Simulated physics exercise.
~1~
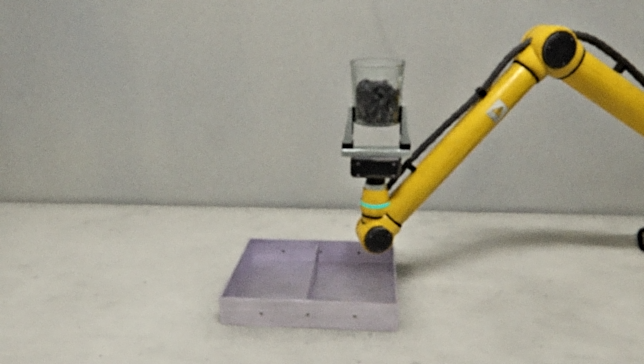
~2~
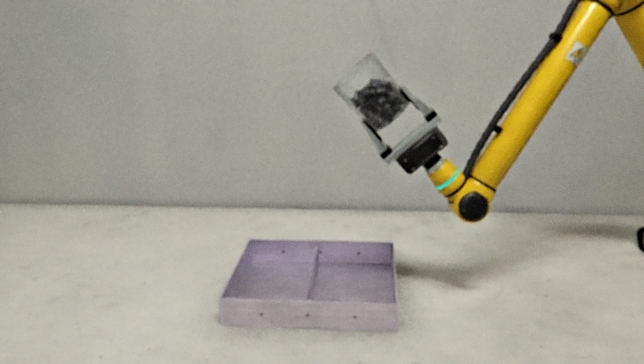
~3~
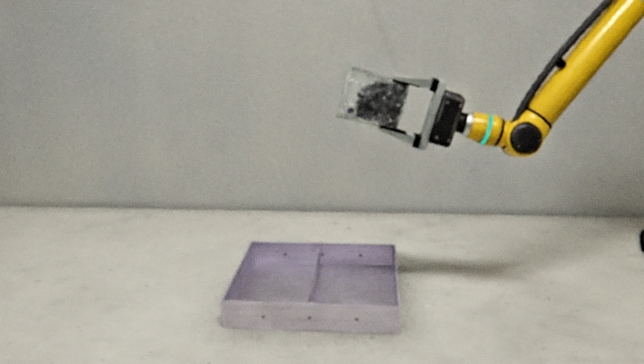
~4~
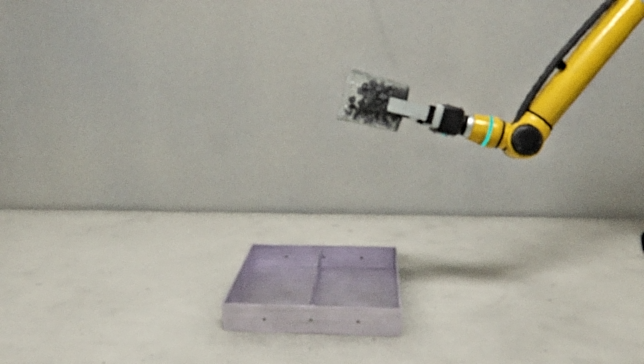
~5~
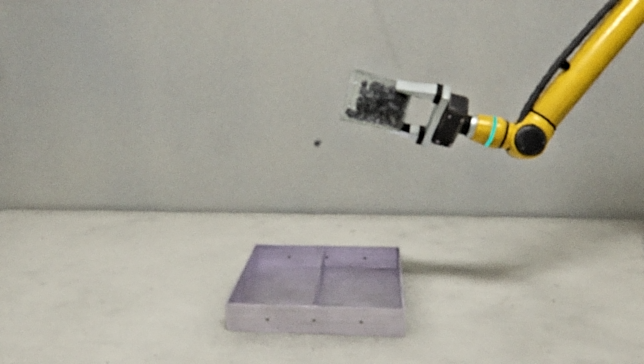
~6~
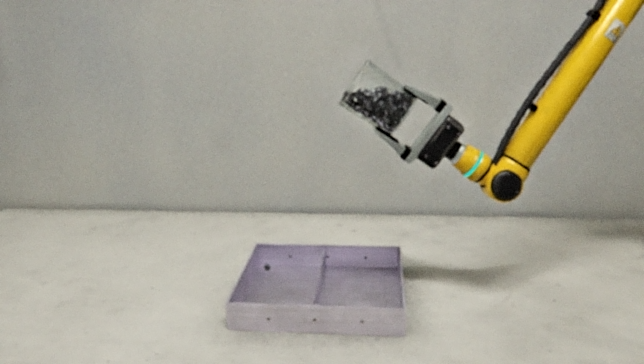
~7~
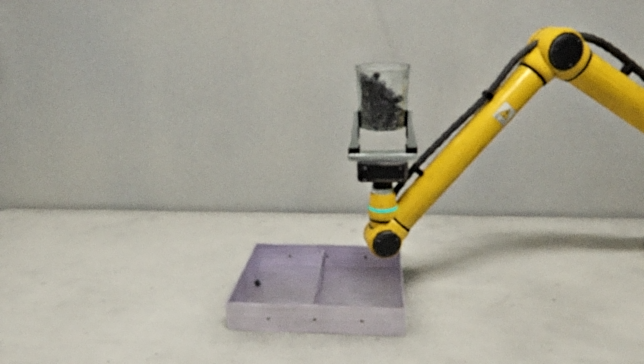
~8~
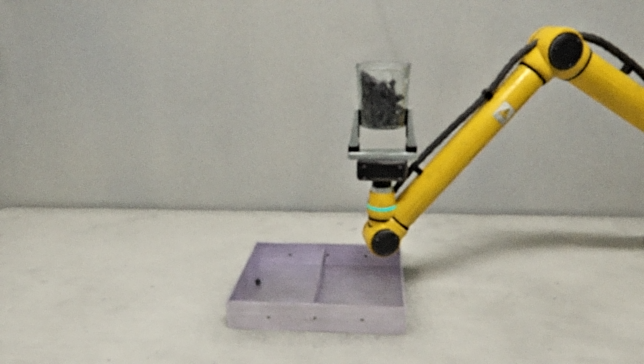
A yellow robot arm tipped a clear tumbler of dark pebbles nearly onto its side above a divided purple tray and rolled it around, dropping just one pebble into the left part, then swung it upright again with almost all the pebbles still inside.
